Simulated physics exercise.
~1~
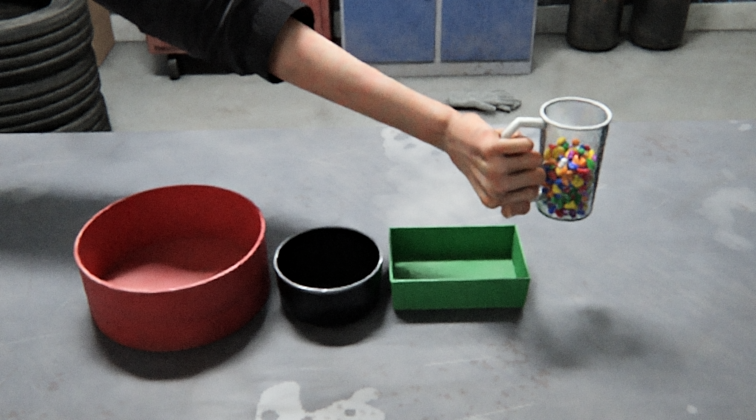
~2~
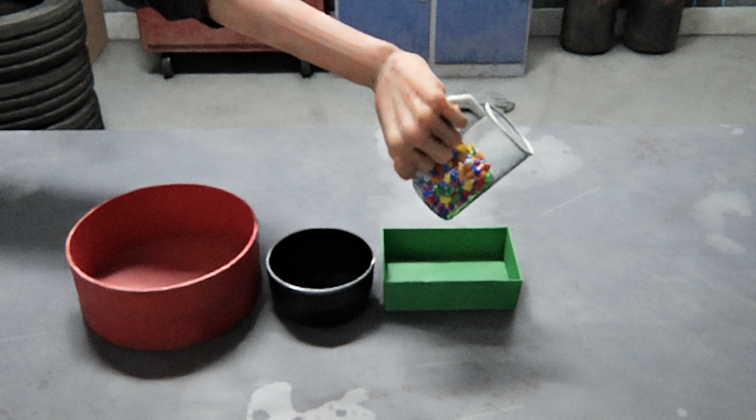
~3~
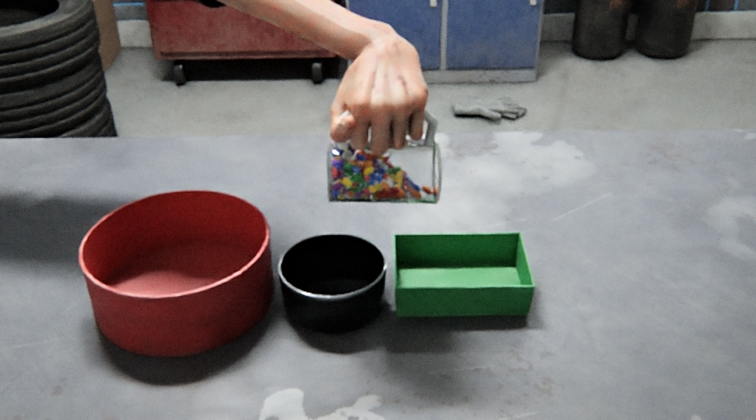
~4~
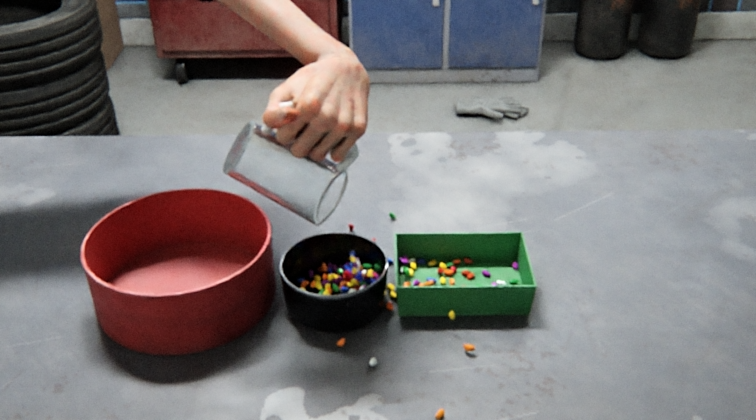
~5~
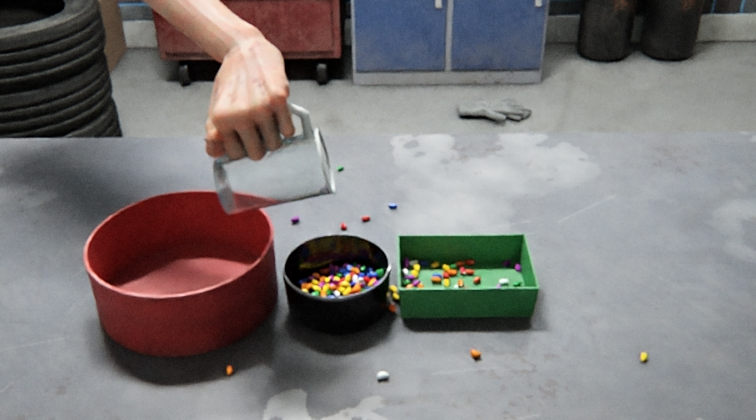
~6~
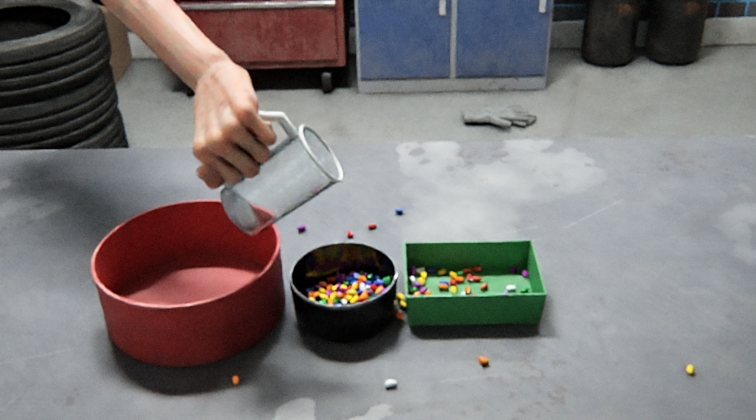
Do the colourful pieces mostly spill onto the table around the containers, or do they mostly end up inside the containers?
They mostly end up inside the containers, with the largest share in the black dish and a smaller but clear share in the green tin. Only a few lie on the table, and the red pot and the mug are left empty.
